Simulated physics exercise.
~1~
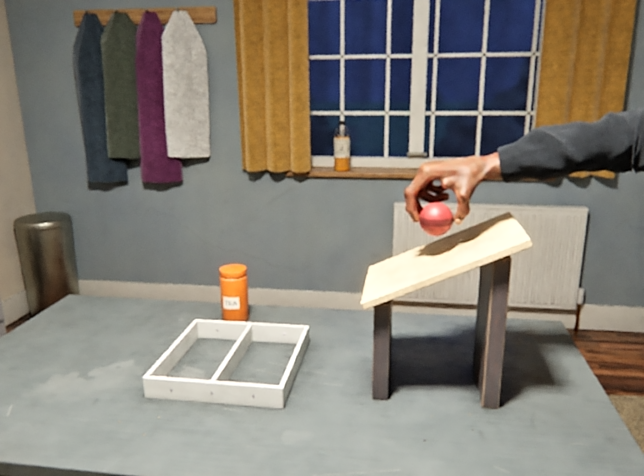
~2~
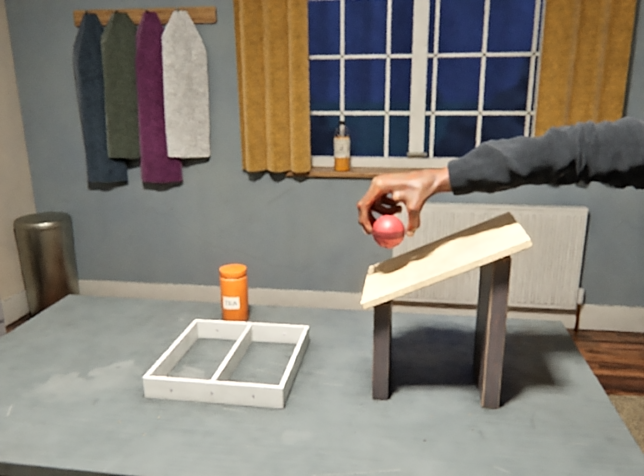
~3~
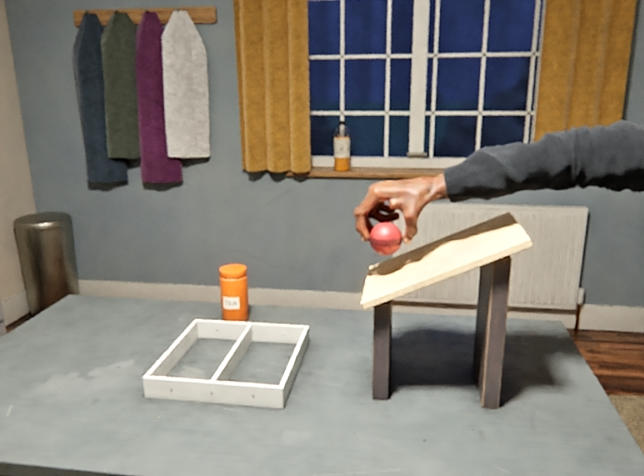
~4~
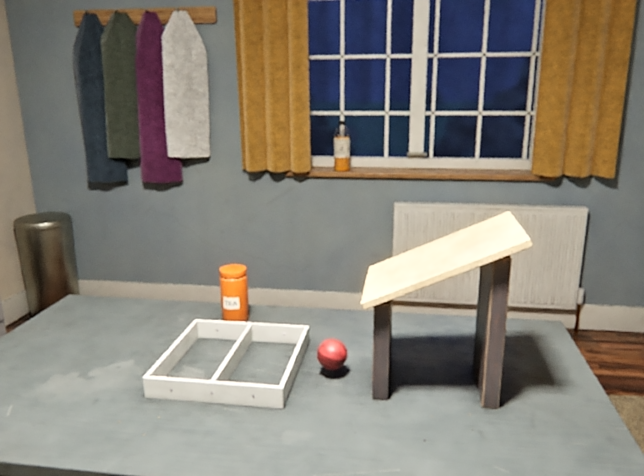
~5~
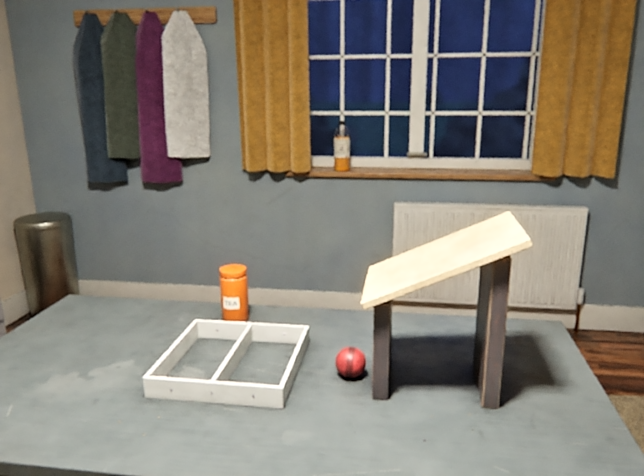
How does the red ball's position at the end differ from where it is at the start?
At the start the red ball is held by a hand just above the upper part of the sloping board. At the end it is lower and farther left, on the table between the white tray and the ramp.
On a table, a hand shifts then releases a red ball, which ends beside the ramp.
